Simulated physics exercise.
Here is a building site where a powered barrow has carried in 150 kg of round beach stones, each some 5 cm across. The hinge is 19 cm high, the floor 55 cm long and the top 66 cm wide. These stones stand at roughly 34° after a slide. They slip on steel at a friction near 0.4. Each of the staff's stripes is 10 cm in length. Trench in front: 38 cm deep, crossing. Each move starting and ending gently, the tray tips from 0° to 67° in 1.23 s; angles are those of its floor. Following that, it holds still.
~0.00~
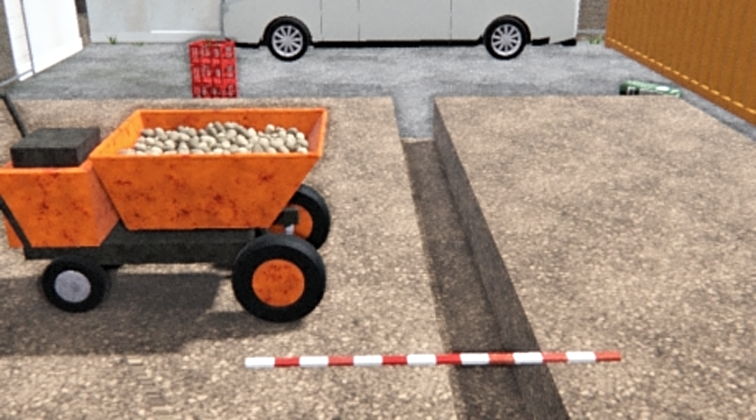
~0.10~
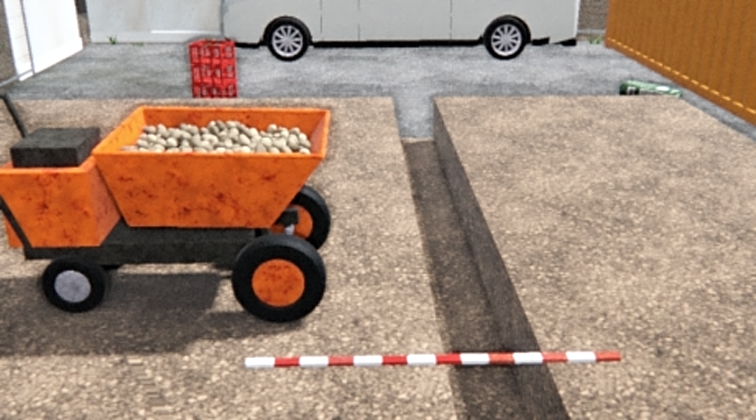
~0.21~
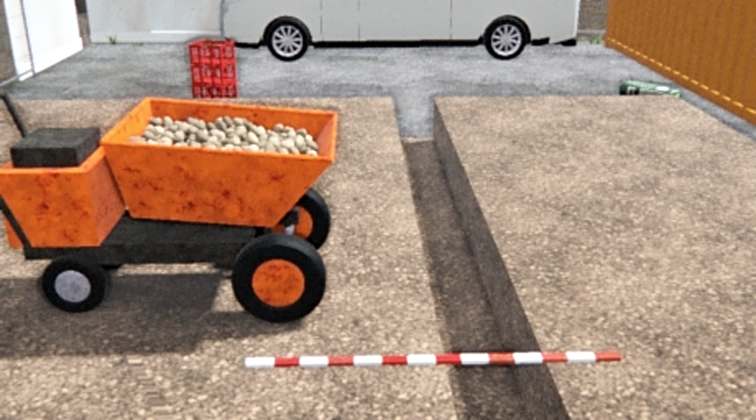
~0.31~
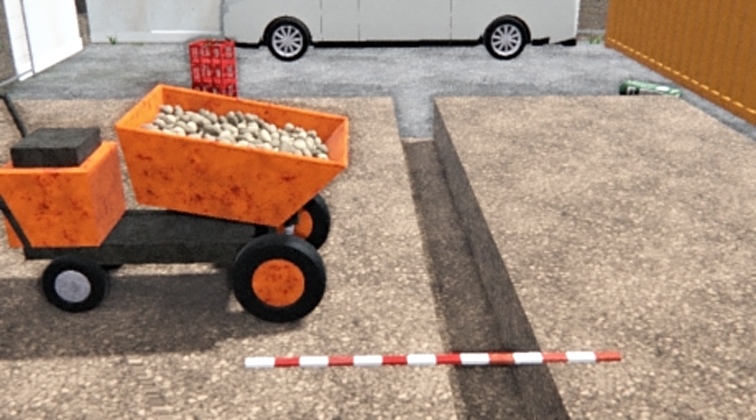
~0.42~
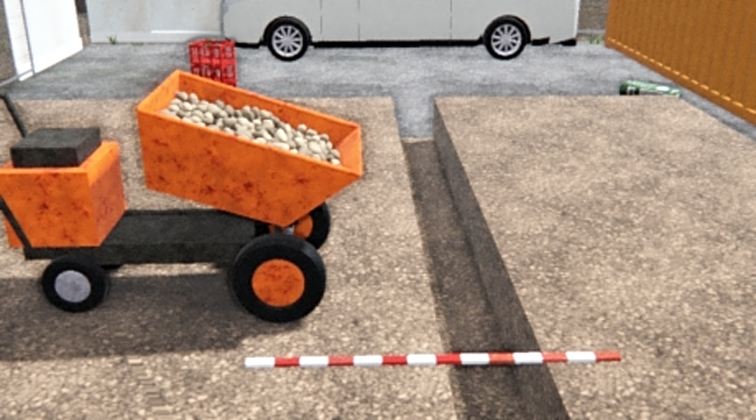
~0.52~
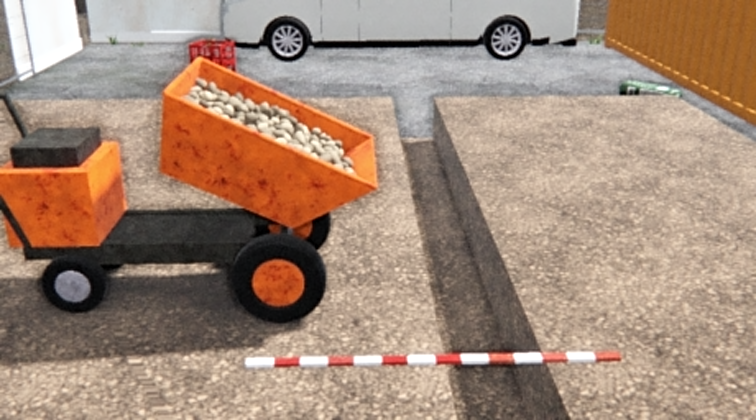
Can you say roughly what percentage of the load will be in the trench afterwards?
Roughly 99 per cent, I would say.
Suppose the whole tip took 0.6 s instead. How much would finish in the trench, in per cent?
That works out at about 90 in a hundred.
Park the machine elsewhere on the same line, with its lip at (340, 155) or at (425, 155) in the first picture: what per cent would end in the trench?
Roughly 95 in a hundred, then 35 in a hundred.
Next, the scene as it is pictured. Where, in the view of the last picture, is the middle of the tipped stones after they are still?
Roughly at (468, 338).
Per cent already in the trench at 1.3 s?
Close to 35 per cent at that time.
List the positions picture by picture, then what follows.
In the first frame, the tray is at 0°, its lip at (319, 156); the top of the load is at (211, 133).
In the second frame, lip at (323, 157), floor tilted 1°, highest stones at (213, 132); the stones move at 0.2 m/s on average.
In the third frame, lip at (332, 160), floor tilted 5°, highest stones at (190, 128); the stones move at 0.4 m/s on average.
In the fourth frame, the tray is at 11°, its lip at (345, 166); the top of the load is at (184, 118); the stones move at 0.5 m/s on average.
In the fifth frame, lip at (361, 176), floor tilted 18°, highest stones at (188, 105); the stones move at 0.6 m/s on average.
In the sixth frame, lip at (376, 188), floor tilted 26°, highest stones at (203, 91); the stones move at 0.7 m/s on average.
After 0.9 s the floor is at 56°; 100 % in the tray; the foremost stones are at (416, 224).
After 1.3 s the floor is at 67°; 64 % in the tray, 2 % short of the trench, 34 % in the trench; the foremost stones are at (505, 335).
After 1.7 s the floor is at 67°; 34 % in the tray, 1 % short of the trench, 64 % in the trench, 1 % past the trench; the foremost stones are at (563, 281).
After 3.6 s the floor is at 67°; 0 % in the tray, 99 % in the trench, 1 % past the trench; the foremost stones are at (594, 276).
